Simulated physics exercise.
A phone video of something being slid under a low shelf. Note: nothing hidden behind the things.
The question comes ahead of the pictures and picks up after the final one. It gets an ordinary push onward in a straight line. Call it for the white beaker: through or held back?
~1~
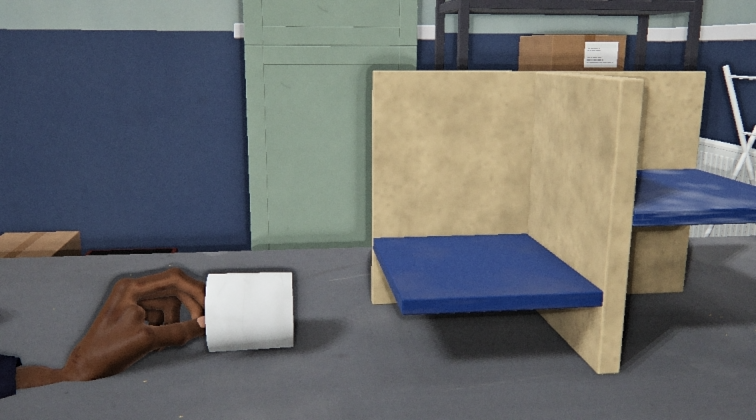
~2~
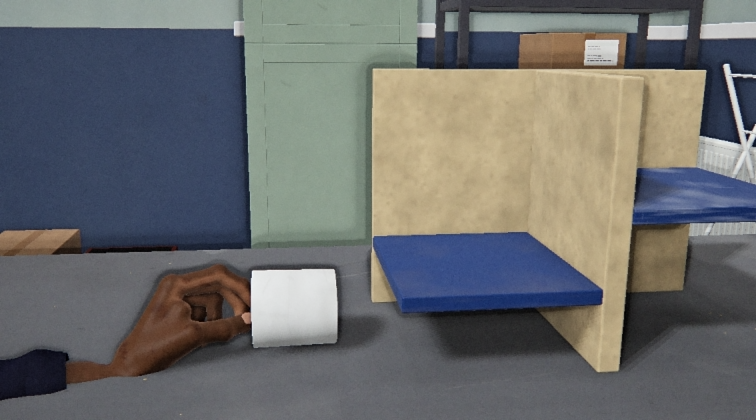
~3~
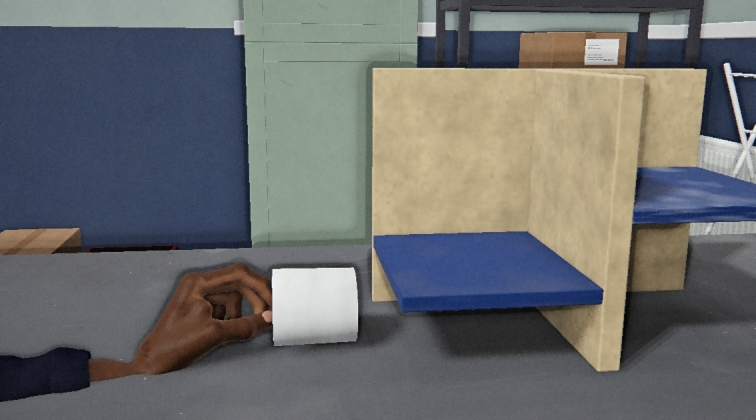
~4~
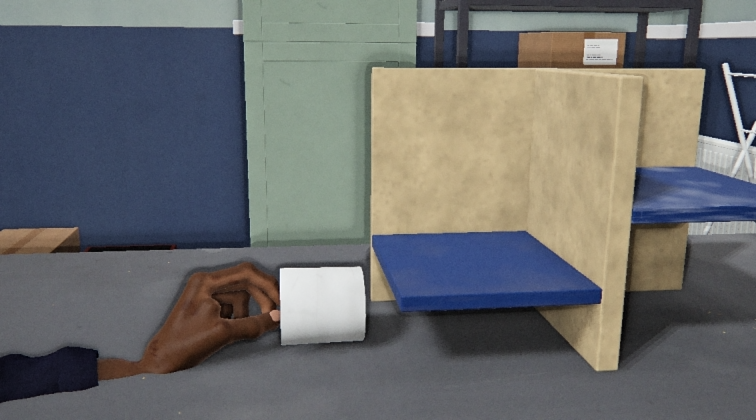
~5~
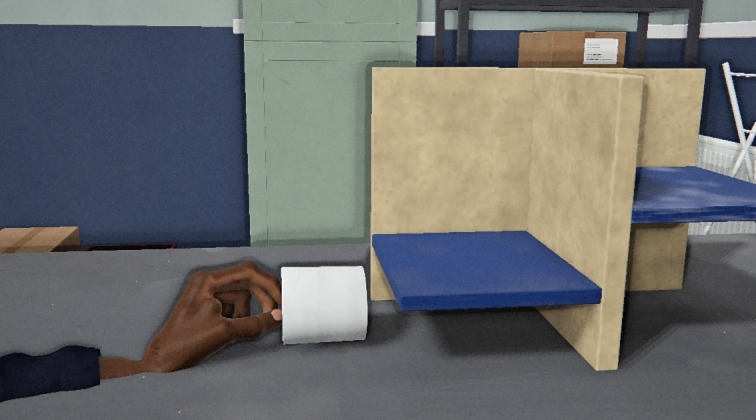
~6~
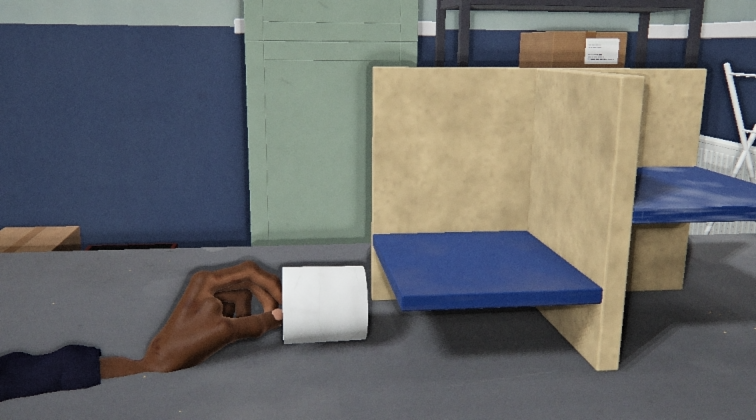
Held back.
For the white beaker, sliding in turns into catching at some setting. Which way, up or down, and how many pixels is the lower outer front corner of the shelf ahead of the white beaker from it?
It needs a shift of 12 pixels in the upward direction.
Then, 0.18 s later than the last frame, white beaker sliding up to the opening near (330, 304).
Then, 0.26 s later than the last frame, white beaker sliding up to the opening near (345, 304).
Then, 0.76 s later than the last frame, white beaker stopped at the opening near (346, 304).
When it is over, the white beaker catches on the edge, near (346, 304).
